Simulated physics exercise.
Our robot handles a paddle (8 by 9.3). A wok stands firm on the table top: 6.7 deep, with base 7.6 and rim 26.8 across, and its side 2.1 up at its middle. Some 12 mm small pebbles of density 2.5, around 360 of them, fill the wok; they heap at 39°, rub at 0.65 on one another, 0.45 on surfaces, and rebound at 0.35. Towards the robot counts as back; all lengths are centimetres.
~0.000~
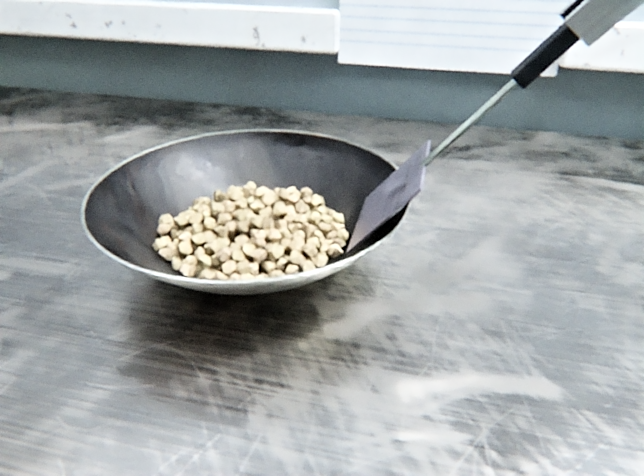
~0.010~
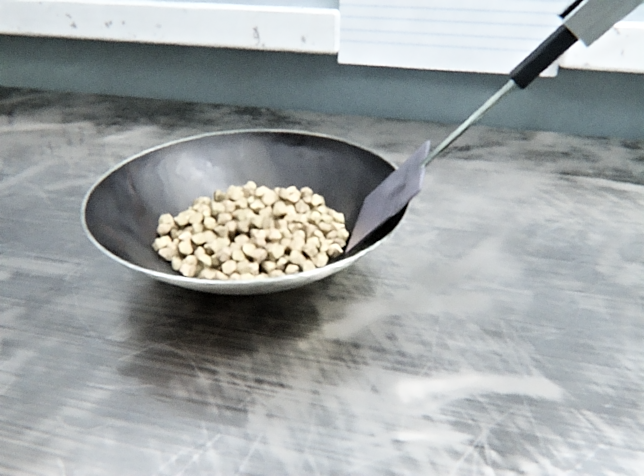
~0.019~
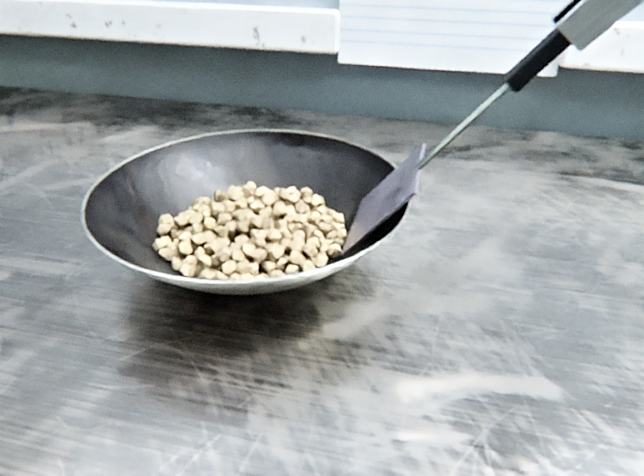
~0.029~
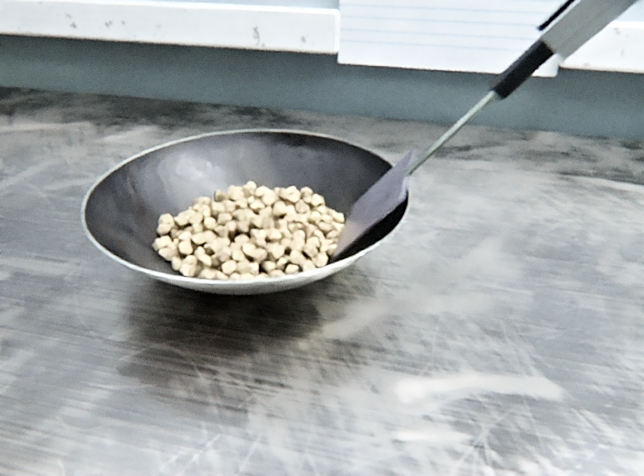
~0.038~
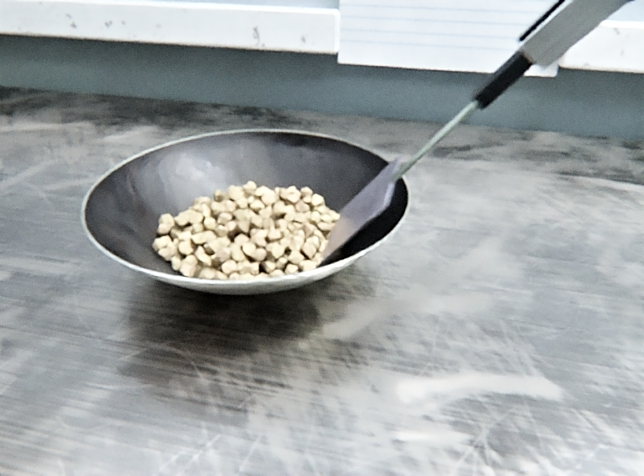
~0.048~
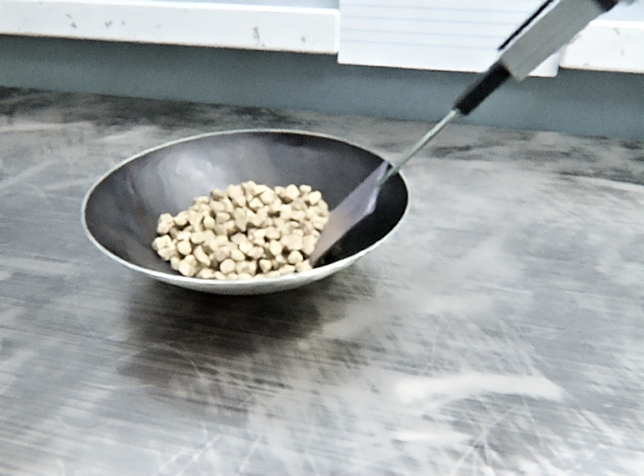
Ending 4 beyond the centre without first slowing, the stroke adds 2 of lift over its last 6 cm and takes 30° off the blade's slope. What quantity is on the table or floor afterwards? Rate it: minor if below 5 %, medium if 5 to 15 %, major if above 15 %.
Rating: Medium.
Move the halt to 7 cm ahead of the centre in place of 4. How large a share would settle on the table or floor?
40 %, roughly.
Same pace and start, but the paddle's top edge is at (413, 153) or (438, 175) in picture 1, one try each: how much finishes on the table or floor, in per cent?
Around 10 per cent, then around 10 per cent.
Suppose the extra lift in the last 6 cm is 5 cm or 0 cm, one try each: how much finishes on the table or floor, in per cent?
You'd get some 15 per cent with the first setting and some 15 per cent with the second.
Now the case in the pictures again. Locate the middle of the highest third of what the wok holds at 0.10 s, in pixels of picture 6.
About pixel (197, 201).
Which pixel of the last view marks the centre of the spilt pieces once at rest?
I'd place it close to (52, 226).
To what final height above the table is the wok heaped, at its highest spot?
Near 7.5 centimetres high.
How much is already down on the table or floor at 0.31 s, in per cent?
Fraction noted: Close to 6 per cent.
After 0.07 s, sloping 50°, highest piece 6 above the table; 358 in the wok.
After 0.10 s, sloping 41°, highest piece 8 above the table; 358 in the wok.
After 0.31 s, sloping 21°, highest piece 11 above the table; 322 in the wok, 24 on the table or floor, 12 on the blade or in flight.
After 1.36 s, sloping 21°, highest piece 7 above the table; 321 in the wok, 37 on the table or floor.
At rest, 321 in the wok, 37 on the table or floor. That is 10 % on the table or floor.
